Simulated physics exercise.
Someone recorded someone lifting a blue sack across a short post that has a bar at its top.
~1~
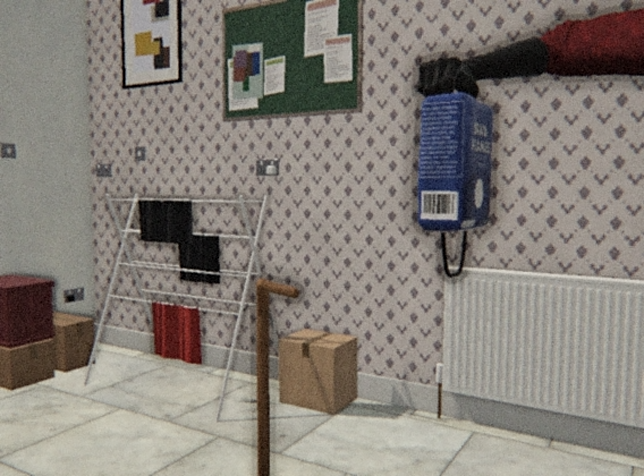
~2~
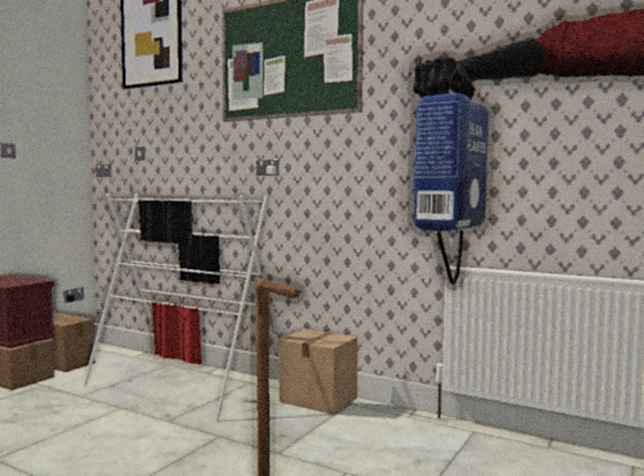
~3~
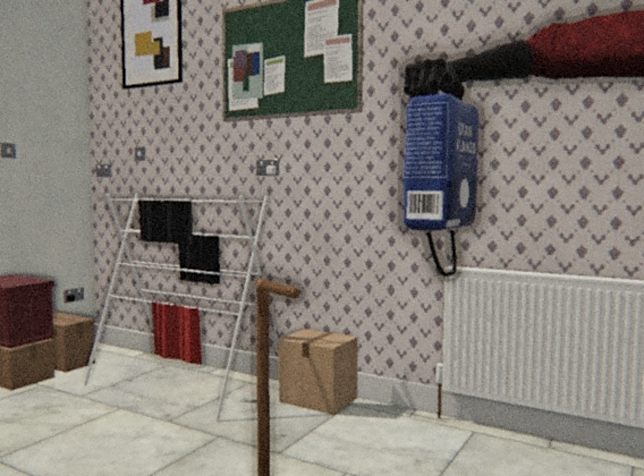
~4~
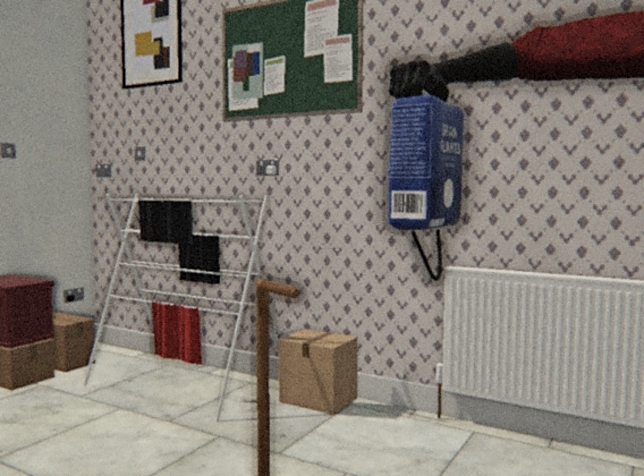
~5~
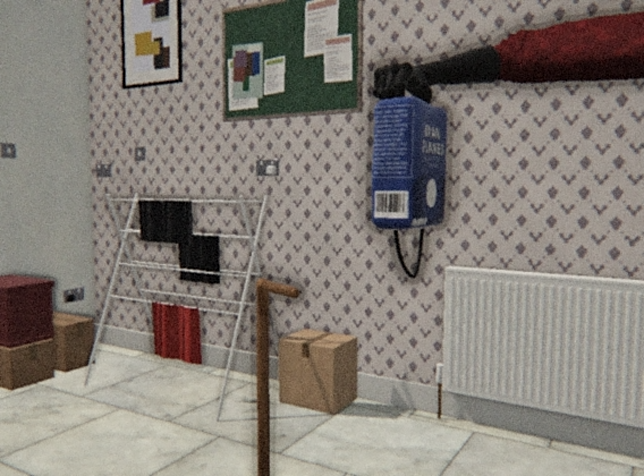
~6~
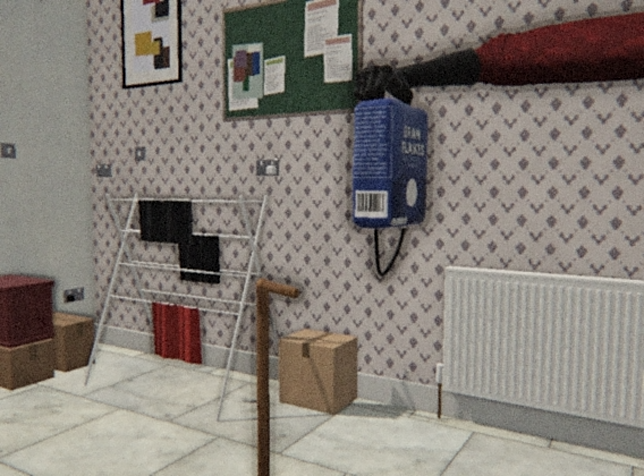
A black-gloved hand on a red-sleeved arm reaches in from the right, holding a blue packet with a dark loop hanging beneath it, in a patterned-wallpaper room seen from a still, level viewpoint. A brown post with a short top bar stands in front of a white drying rack, cardboard boxes and a white radiator. The hand carries the packet steadily leftward, the loop swaying slightly below.
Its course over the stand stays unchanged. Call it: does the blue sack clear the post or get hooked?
It clears it.
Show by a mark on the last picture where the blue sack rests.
It comes to rest near (161, 170).
Then, 0.62 s after the last picture, sack nearing the post near (303, 167).
Then, 1.40 s after the last picture, sack past the post near (210, 169).
At rest, sack past the post near (161, 170). The blue sack goes by freely.
